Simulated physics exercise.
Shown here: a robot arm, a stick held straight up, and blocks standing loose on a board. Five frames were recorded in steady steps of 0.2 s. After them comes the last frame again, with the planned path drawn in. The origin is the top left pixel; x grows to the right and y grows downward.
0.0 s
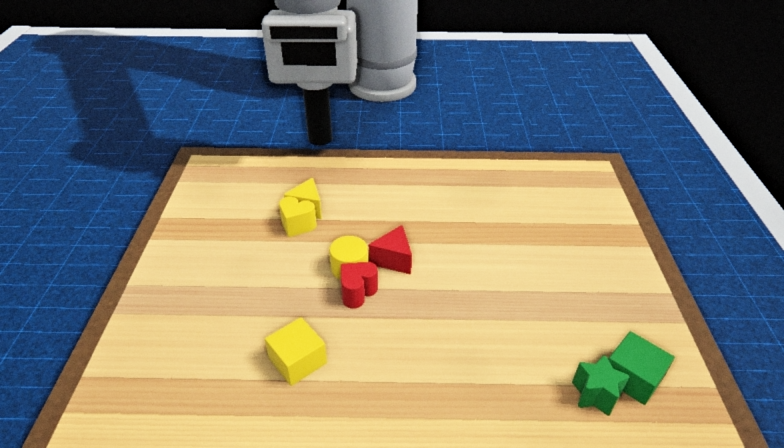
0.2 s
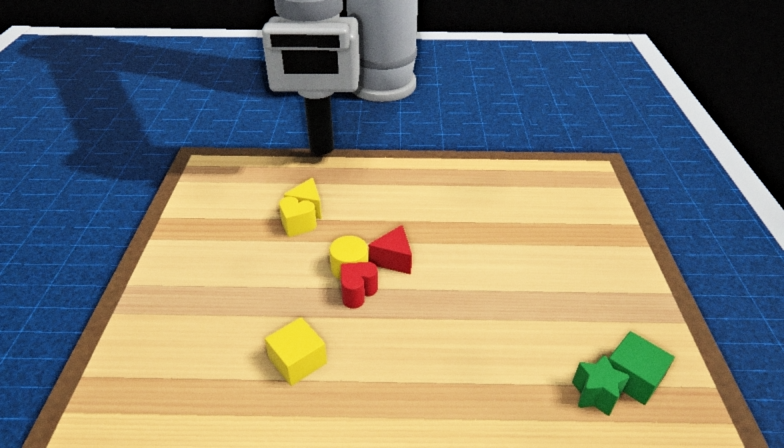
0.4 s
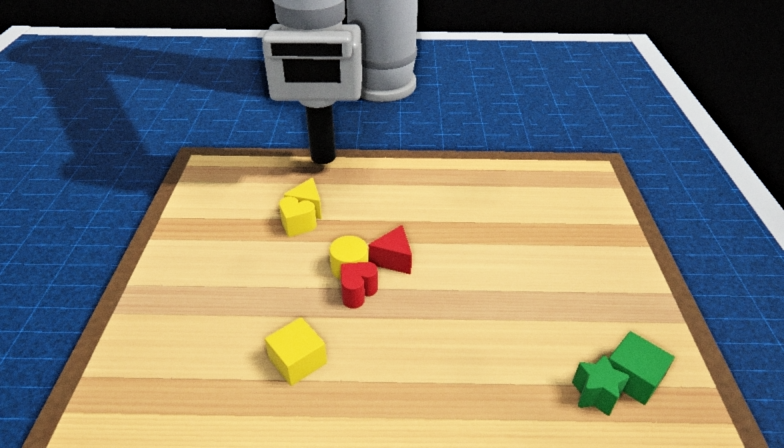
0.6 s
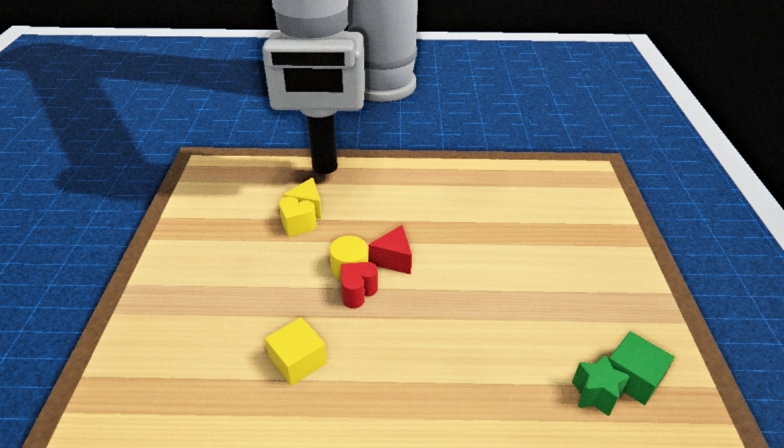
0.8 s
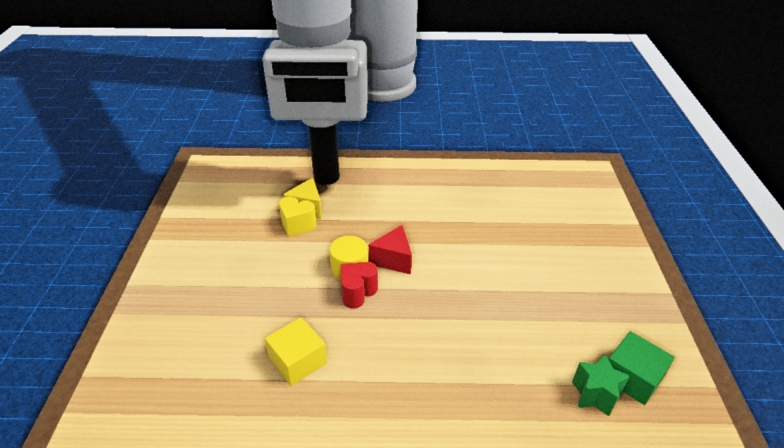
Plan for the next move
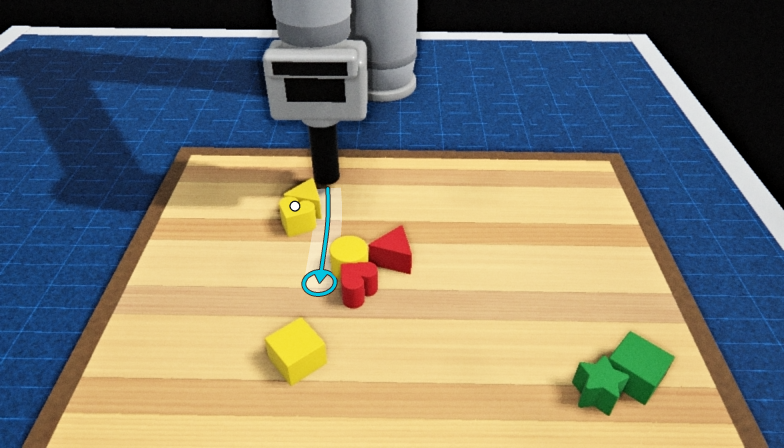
In the video, a robot arm holding a black stick upright moves a short way forward over the top edge of a wooden board, nearing two small yellow blocks, while the yellow, red and green blocks all stay still.
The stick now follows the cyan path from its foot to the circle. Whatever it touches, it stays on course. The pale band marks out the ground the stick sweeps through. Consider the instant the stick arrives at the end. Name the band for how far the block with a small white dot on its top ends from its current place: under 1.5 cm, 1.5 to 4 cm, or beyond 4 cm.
Shift: Under 1.5 cm.
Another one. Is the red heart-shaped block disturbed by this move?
Answer: Moved.
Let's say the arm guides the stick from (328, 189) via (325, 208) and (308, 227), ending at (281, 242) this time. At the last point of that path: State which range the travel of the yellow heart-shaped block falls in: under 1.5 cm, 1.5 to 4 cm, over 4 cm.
Ends over 4 cm away.
The drawn path runs from (328, 189) through (327, 231) to (320, 283); the dot is on the yellow heart-shaped block.
What follows on the original path. One third of the way, stick at (327, 205); yellow heart-shaped block at (292, 209); yellow triangular block at (300, 193).
Two thirds of the way, stick at (323, 236); yellow heart-shaped block at (291, 209); yellow triangular block at (300, 193).
At the end, stick at (318, 271); yellow heart-shaped block at (291, 209); yellow triangular block at (300, 193); yellow circular block at (354, 255); red heart-shaped block at (361, 280).
